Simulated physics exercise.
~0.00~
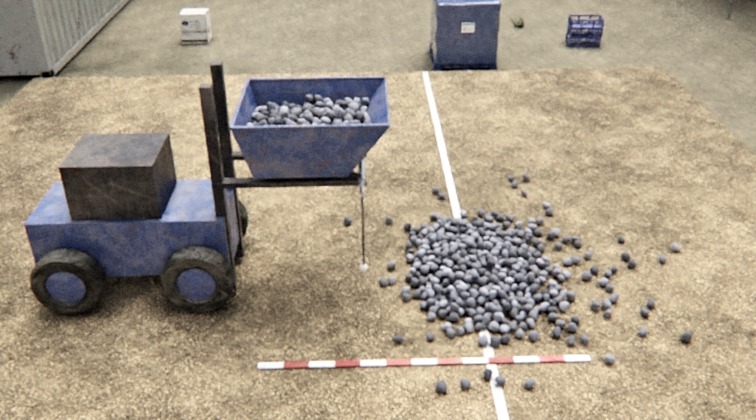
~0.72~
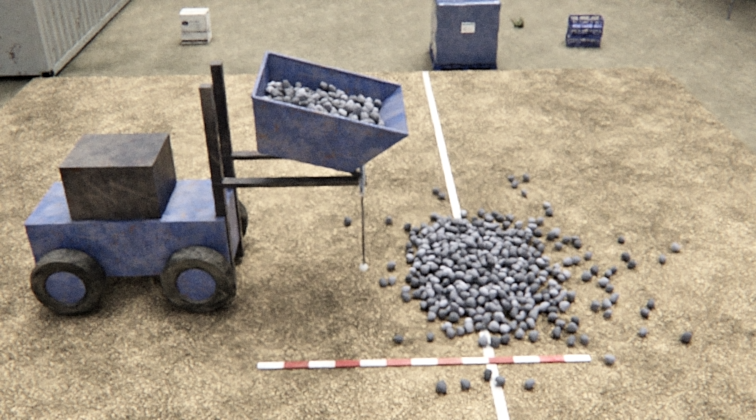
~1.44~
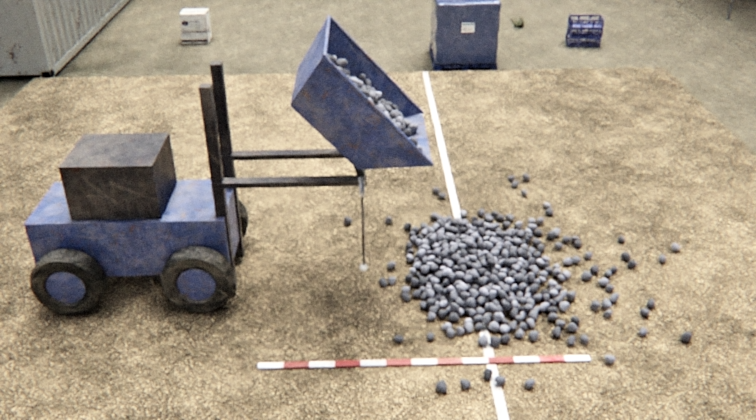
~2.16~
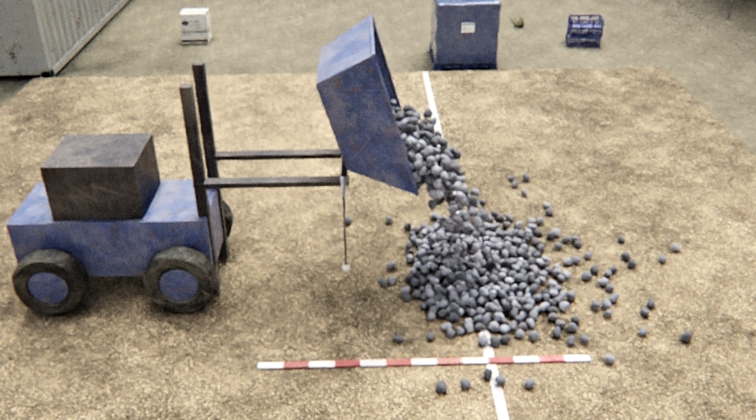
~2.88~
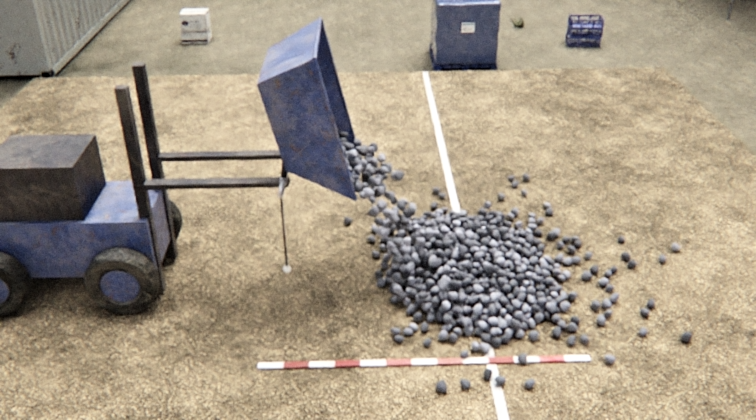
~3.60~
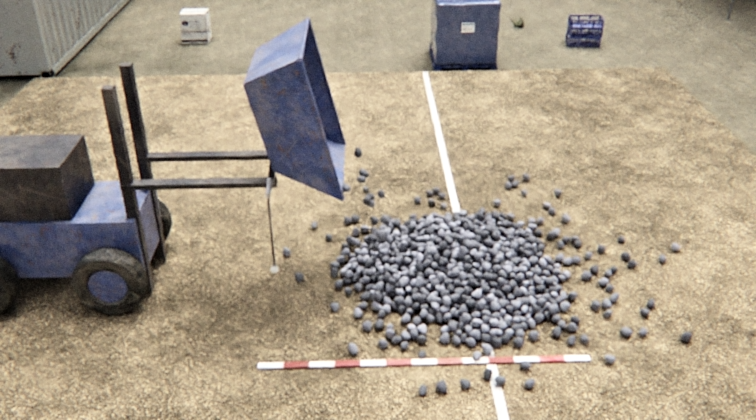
A blue forklift tips its skip, backs left, and empties grey stones onto the pile.
